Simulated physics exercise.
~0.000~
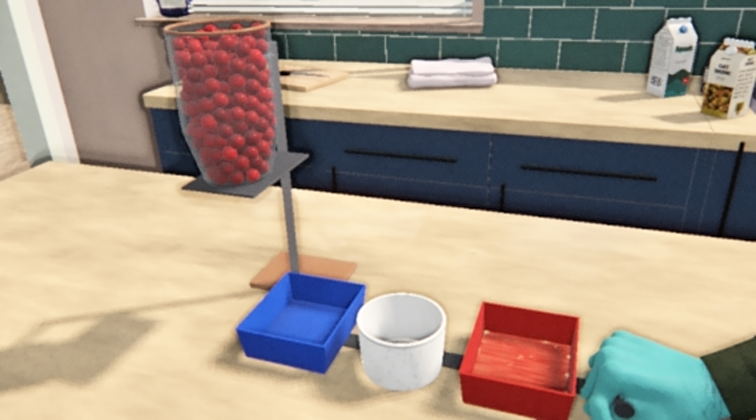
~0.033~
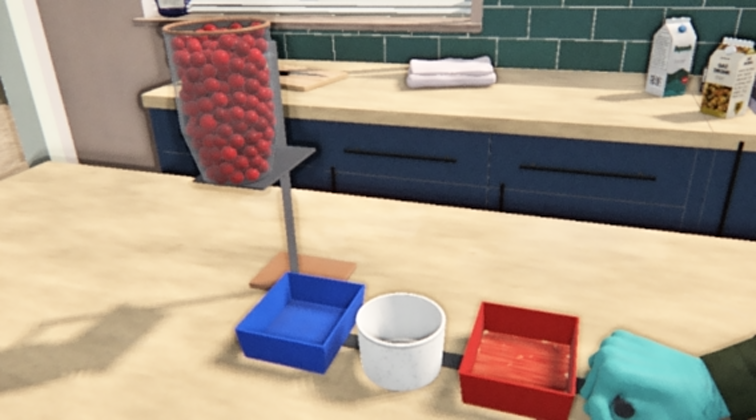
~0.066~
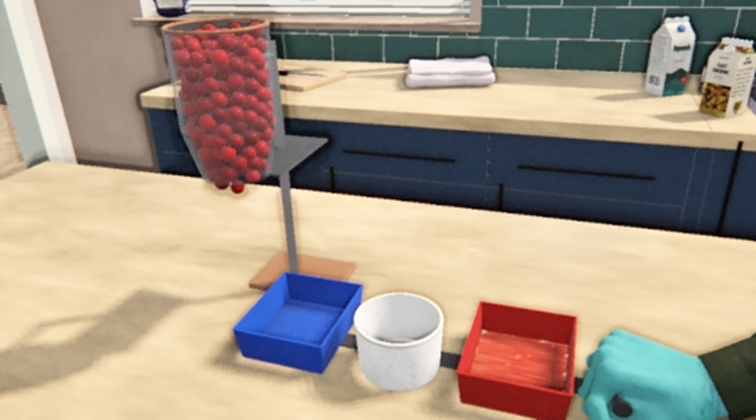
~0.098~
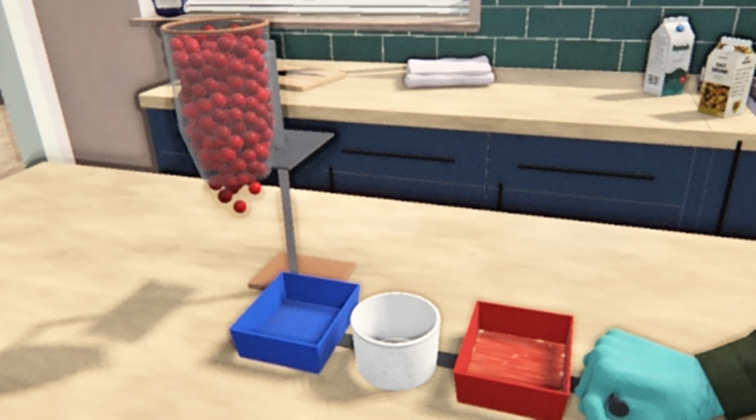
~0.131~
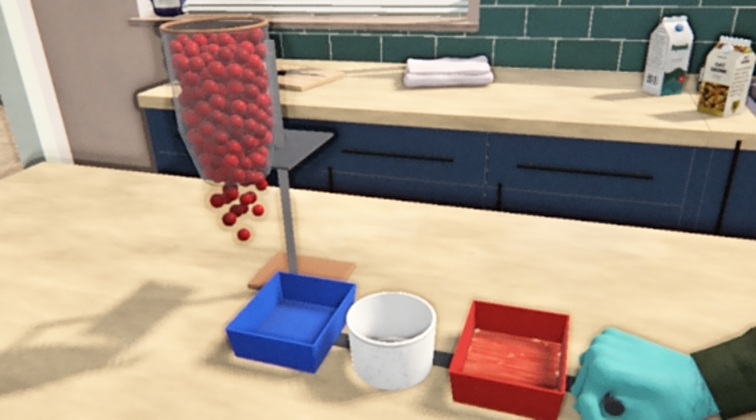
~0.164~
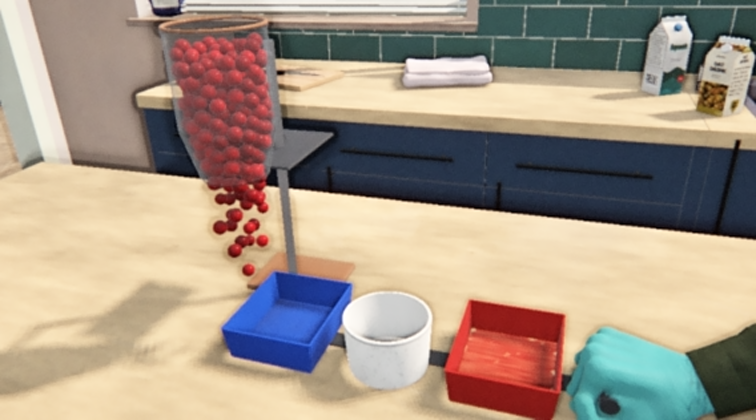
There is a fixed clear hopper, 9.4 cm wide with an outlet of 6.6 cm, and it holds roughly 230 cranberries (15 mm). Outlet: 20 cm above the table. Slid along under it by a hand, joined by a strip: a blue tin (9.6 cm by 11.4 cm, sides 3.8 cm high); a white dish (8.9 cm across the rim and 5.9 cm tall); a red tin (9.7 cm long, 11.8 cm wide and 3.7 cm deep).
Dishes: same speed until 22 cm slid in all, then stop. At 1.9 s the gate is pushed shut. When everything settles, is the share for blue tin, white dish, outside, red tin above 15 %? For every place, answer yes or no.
Blue tin - yes; white dish - no; outside - yes; red tin - no.
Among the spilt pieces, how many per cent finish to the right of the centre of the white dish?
Roughly 60 percent.
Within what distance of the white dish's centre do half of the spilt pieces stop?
That comes to around 10 centimetres.
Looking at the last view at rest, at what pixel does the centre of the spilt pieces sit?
Resting centre: Near (261, 308) px.
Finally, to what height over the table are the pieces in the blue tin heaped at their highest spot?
Around 6.5 cm above the table.
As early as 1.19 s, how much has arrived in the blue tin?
Close to 75 in a hundred has got there by that moment.
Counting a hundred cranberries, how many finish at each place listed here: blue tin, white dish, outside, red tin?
Tally in a hundred: Blue tin 75, white dish 0, outside 25, red tin 0.
After 0.72 s, blue tin 80 %, outside 5 %, in the air 15 %; middle of all pieces on or above the table near (237, 293).
After 1.19 s, blue tin 75 %, outside 20 %; middle of all pieces on or above the table near (202, 300).
Then, at 1.62 s, blue tin 75 %, outside 25 %; middle of all pieces on or above the table near (168, 293).
Then, at 2.03 s, blue tin 75 %, outside 25 %; middle of all pieces on or above the table near (167, 293).
In the end, at 2.5 s, hopper 0 %, blue tin 75 %, outside 25 %, red tin 0 %, white dish 0 %.
